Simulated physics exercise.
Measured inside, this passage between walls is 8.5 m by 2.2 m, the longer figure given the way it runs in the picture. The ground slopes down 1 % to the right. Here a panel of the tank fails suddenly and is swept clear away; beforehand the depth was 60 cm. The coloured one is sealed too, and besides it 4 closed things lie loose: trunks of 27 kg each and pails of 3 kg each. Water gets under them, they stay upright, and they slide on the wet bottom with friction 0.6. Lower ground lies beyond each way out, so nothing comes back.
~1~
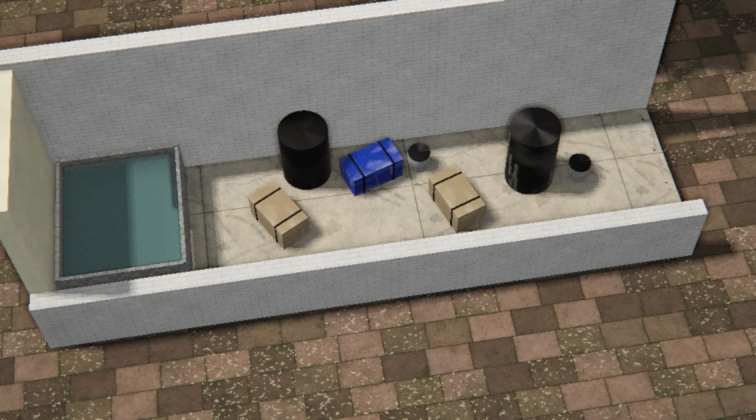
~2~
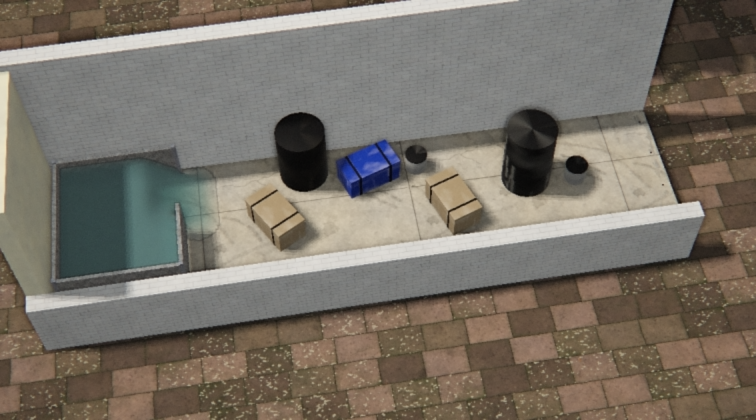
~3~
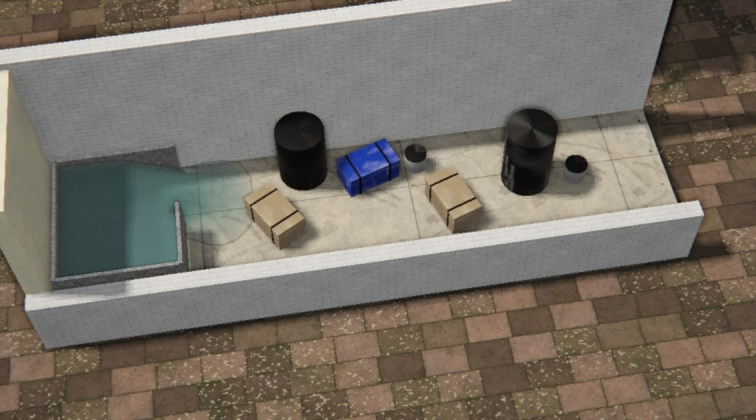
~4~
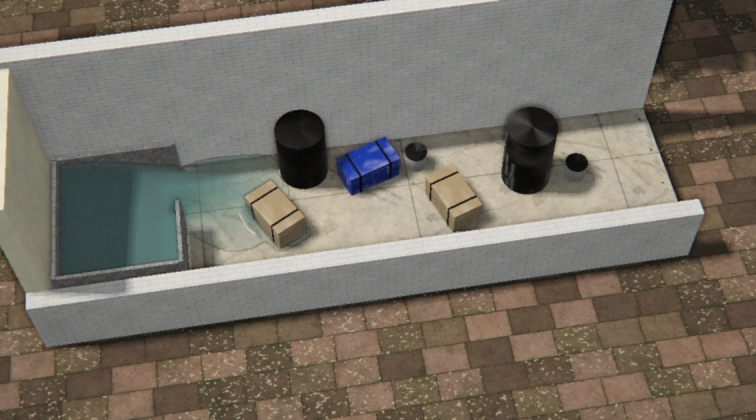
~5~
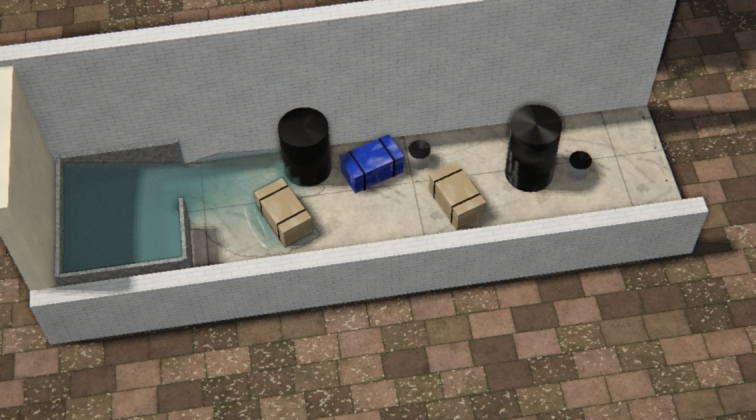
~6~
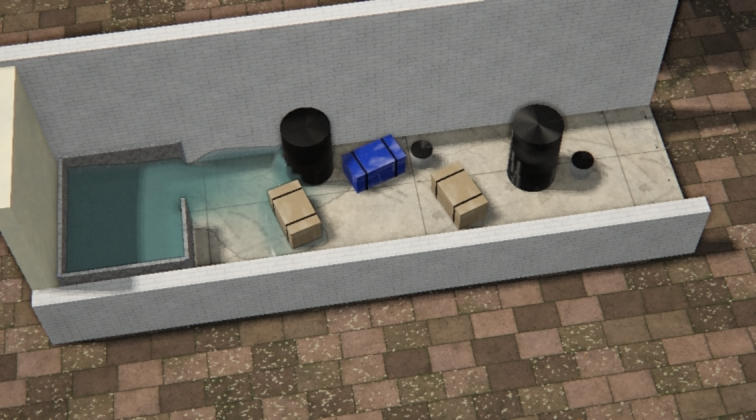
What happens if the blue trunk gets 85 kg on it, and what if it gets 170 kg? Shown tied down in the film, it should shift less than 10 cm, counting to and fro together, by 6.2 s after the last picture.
Both hold it in place.
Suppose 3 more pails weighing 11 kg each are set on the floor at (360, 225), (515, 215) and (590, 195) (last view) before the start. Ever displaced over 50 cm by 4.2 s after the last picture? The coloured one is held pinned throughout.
The three, in turn, come out beyond it, beyond it and within it.
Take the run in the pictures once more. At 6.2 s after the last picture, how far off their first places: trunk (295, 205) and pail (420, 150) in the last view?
Going in the order asked, I'd say gone out for the first and 10 cm for the second.
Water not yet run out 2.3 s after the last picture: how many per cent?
Remaining: Approx. 100 per cent.
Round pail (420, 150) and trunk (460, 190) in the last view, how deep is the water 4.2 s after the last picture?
5 and 8 cm.
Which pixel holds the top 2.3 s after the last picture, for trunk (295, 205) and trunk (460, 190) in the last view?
Around (581, 197) and (478, 160).
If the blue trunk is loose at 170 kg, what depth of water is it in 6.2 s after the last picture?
About 6 cm.
Then, 0.6 s after the last picture the blue trunk would be 0 cm from its start with 85 kg and 0 cm from its start with 170 kg; 3 cm of water round it then.
Then, 2.3 s after the last picture the blue trunk would be 0 cm from its start with 85 kg and 0 cm from its start with 170 kg; 2 cm of water round it then.
Then, 4.2 s after the last picture the blue trunk would be 0 cm from its start with 85 kg and 0 cm from its start with 170 kg; 4 cm of water round it then.
Then, 6.2 s after the last picture the blue trunk would be 0 cm from its start with 85 kg and 0 cm from its start with 170 kg; 6 cm of water round it then.
